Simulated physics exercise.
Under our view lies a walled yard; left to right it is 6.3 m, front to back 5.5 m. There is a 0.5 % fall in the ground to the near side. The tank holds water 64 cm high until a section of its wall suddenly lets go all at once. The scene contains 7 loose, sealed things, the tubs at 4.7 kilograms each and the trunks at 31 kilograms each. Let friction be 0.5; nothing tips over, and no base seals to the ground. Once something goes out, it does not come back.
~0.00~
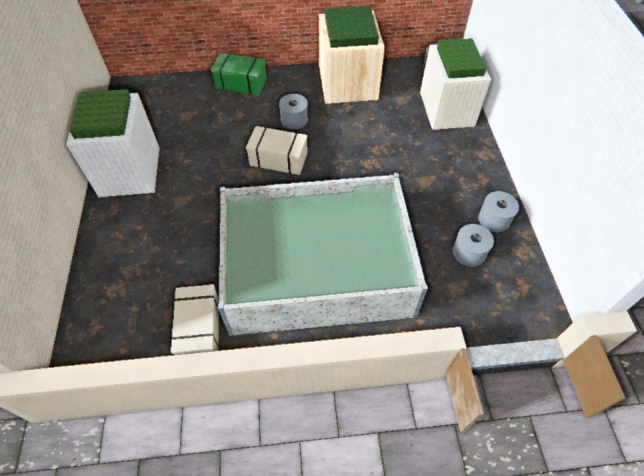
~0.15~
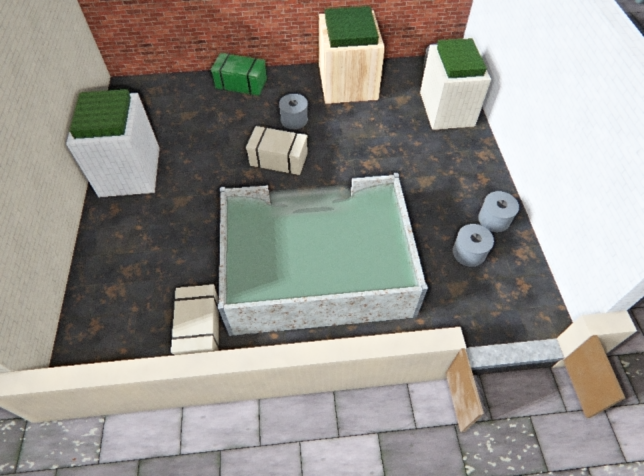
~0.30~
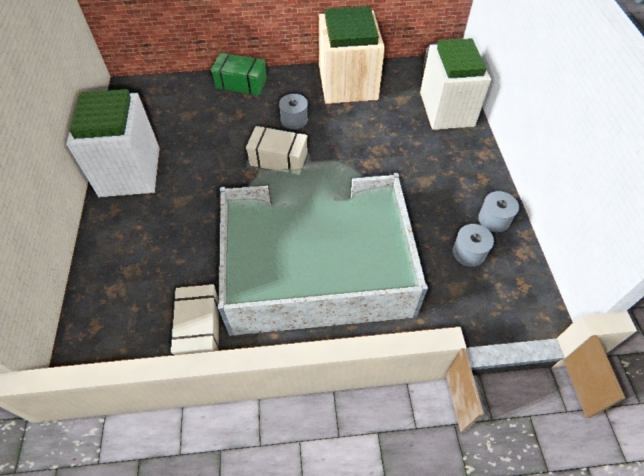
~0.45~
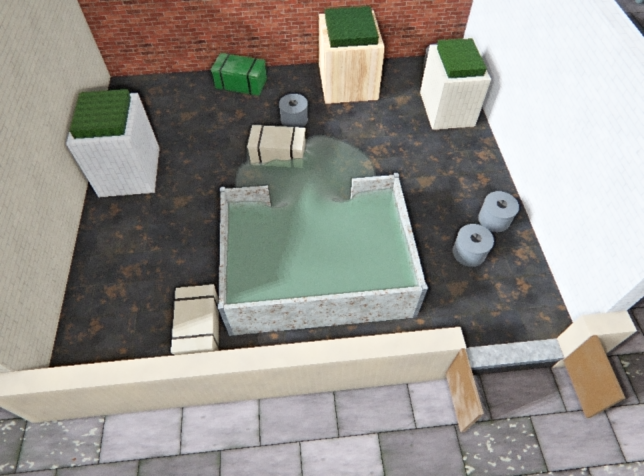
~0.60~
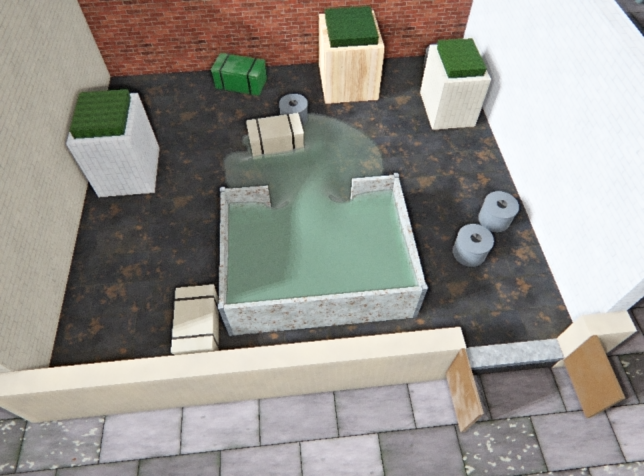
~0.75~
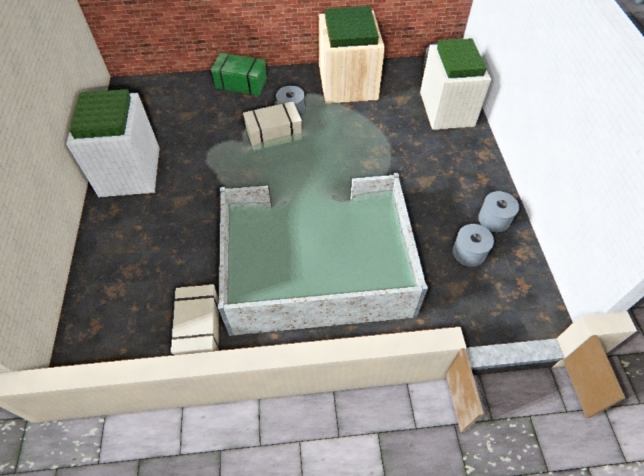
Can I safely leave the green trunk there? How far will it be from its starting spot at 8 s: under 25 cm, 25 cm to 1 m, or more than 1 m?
Result: A long way off.
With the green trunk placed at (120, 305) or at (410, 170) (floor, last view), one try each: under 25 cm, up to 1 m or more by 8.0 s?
Nearly still; nearly still.
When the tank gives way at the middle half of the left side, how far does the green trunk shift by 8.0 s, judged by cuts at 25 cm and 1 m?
Result: Green trunk essentially stationary.
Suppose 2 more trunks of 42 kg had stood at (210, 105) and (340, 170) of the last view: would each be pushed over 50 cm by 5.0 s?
Order kept: Exceeds it, exceeds it.
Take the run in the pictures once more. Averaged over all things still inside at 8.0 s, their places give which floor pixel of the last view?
Around (260, 172).
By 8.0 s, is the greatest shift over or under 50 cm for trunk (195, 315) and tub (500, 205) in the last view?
In turn: Under, over.
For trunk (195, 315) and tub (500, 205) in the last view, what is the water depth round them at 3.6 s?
Around 0 cm and 2 cm.
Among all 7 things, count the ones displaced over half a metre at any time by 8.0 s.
All told, that gives 5.
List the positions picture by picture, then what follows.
The first picture shows the green trunk at (238, 64) rests on the ground; 3.6 m2 under water; 0 of 7 have shifted.
The second picture shows the green trunk at (238, 64), on the bottom; water covers 4.2 m2; 0 of 7 have shifted.
The third picture shows the green trunk at (238, 64) rests on the ground; 5.0 m2 under water; 0 of 7 have shifted.
The fourth picture shows the green trunk at (238, 64) rests on the ground; water covers 5.7 m2; 1 of 7 have shifted.
The fifth picture shows the green trunk at (238, 64) rests on the ground; water covers 6.7 m2; 1 of 7 have shifted.
The sixth picture shows the green trunk at (238, 64) rests on the ground; water covers 7.9 m2; 2 of 7 have shifted.
After 1.6 s the green trunk is near (233, 56), 0.2 m from its start, aground; 0 of 7 are out; 1 afloat.
After 3.6 s the green trunk is near (148, 65), 1.5 m from its start, afloat; 0 of 7 are out; 4 afloat.
After 5.6 s the green trunk is near (109, 96), 2.1 m from its start, afloat; 0 of 7 are out; 4 afloat.
After 8.0 s the green trunk is near (126, 110), 2.0 m from its start, afloat; 1 of 7 are out; 4 afloat.
